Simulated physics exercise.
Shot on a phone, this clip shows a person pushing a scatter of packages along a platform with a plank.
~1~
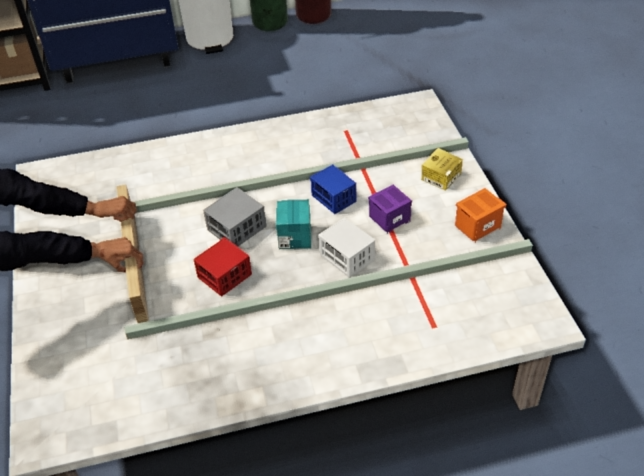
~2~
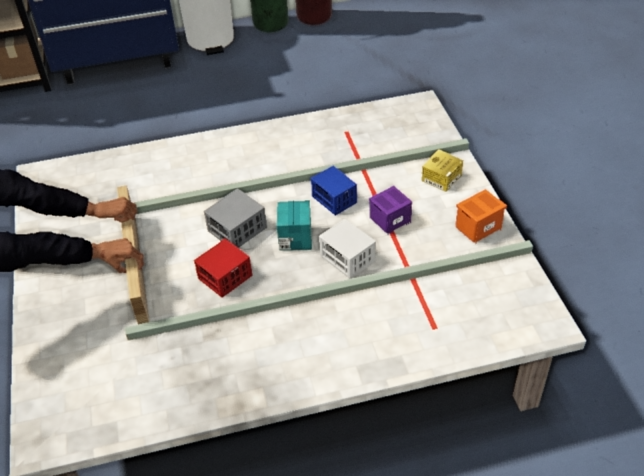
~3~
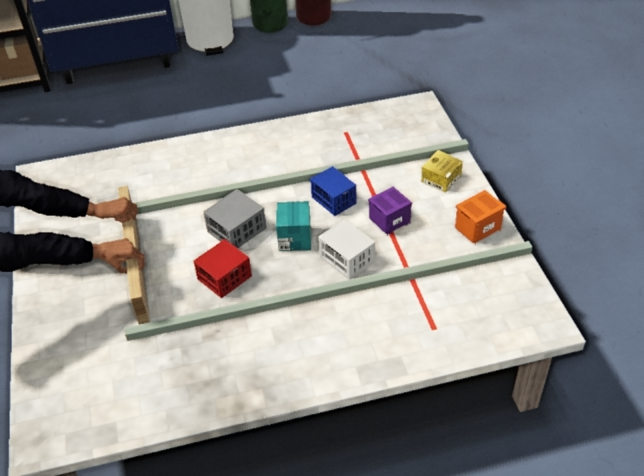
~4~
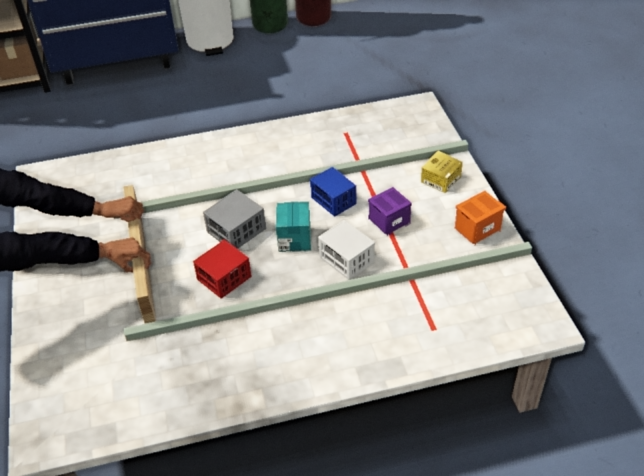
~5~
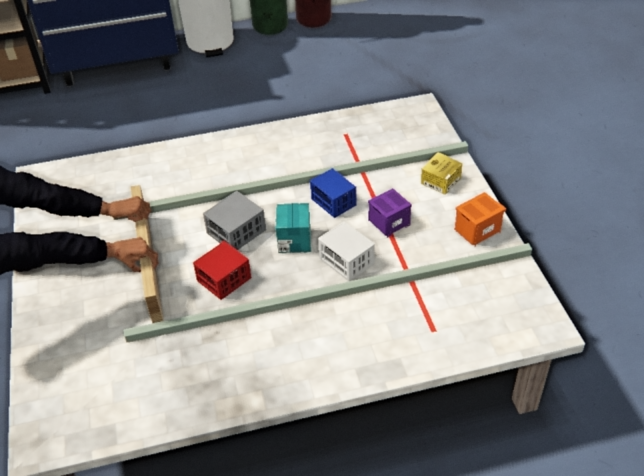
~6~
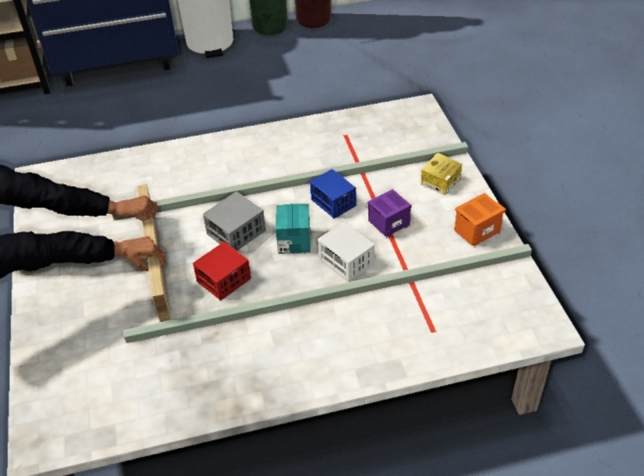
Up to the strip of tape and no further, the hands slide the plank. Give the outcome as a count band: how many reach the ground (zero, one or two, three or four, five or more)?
The ones going over the edge come to none at all, I'd say.
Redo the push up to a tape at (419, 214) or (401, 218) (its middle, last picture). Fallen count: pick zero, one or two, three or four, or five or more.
In turn: Either one or two; not one.
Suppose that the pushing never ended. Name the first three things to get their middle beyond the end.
Yellow box, orange tote, purple tote.
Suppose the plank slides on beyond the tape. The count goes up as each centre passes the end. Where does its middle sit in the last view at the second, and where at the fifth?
The middle is near (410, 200) first and near (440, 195) after.
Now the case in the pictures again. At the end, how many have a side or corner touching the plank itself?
It ends up touching 2.
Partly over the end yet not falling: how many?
I'd say 0 of them.
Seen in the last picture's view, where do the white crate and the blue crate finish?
In the last picture the white crate sits around (456, 237) and the blue crate around (421, 169).
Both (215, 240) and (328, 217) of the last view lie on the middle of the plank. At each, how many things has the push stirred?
The first number is 2, the next one 6.
Soon after, none off yet; orange tote at rest near (479, 220); yellow box at rest near (441, 174); purple tote at rest near (389, 214).
Then, none off yet; orange tote at rest near (479, 220); yellow box at rest near (441, 174); purple tote moving near (391, 213).
At rest, the number that fall off is zero.
